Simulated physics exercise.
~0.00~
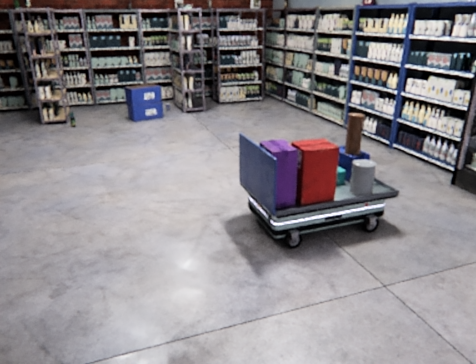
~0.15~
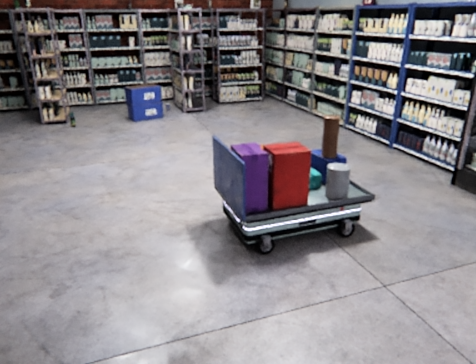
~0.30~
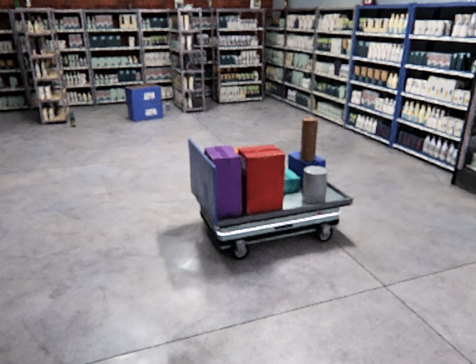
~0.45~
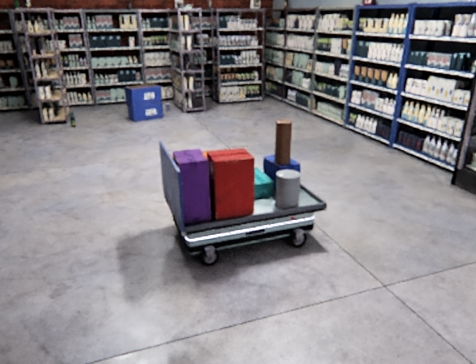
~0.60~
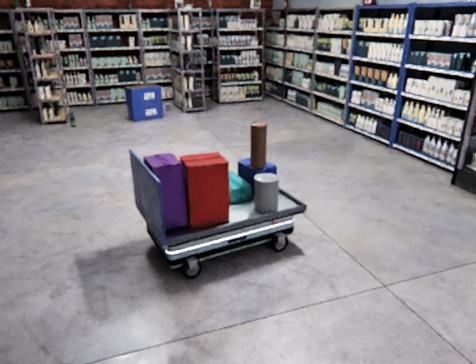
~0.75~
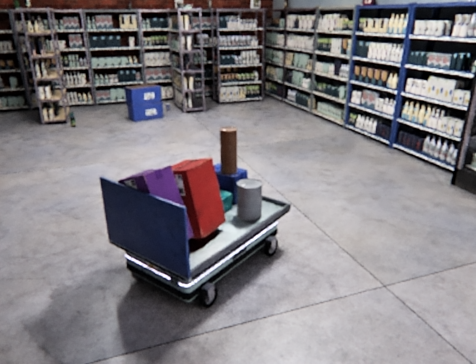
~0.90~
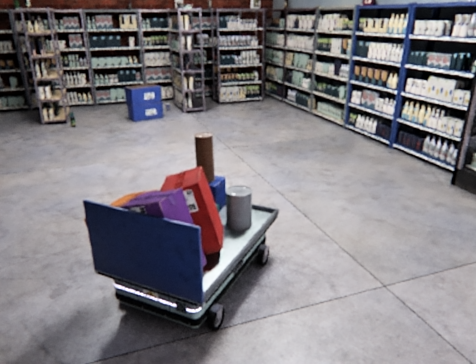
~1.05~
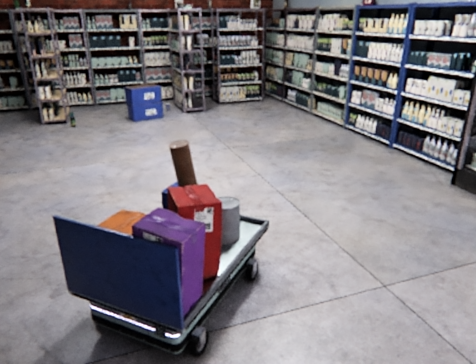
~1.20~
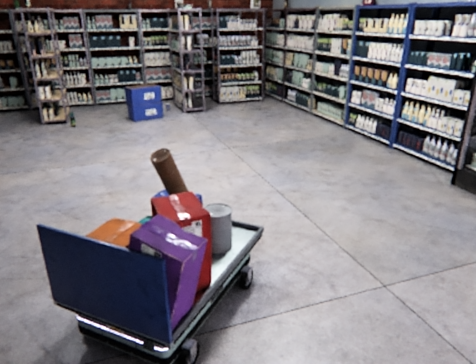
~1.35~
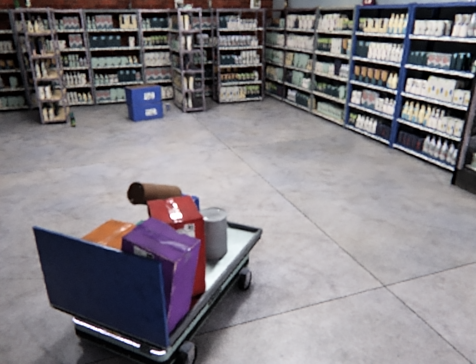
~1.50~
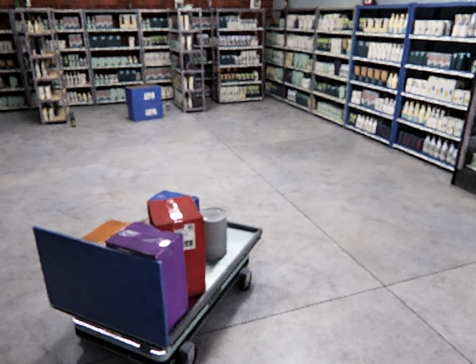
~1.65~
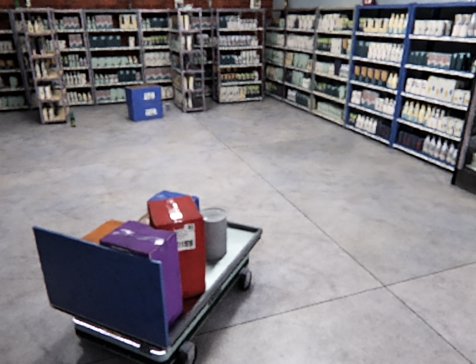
A flat cart with a tall blue board at one end carries a load of boxes and two cylinders across a grey concrete floor, seen from a fixed, slightly raised view in a storeroom lined with shelves of bottles. Purple and red boxes stand by the board, with blue and turquoise boxes, a brown canister and a grey one behind. The cart rolls left, then swings toward the viewer as the purple and red boxes tilt and an orange box appears. It stops at lower left, the boxes settle upright, and the brown canister topples out of sight behind them.
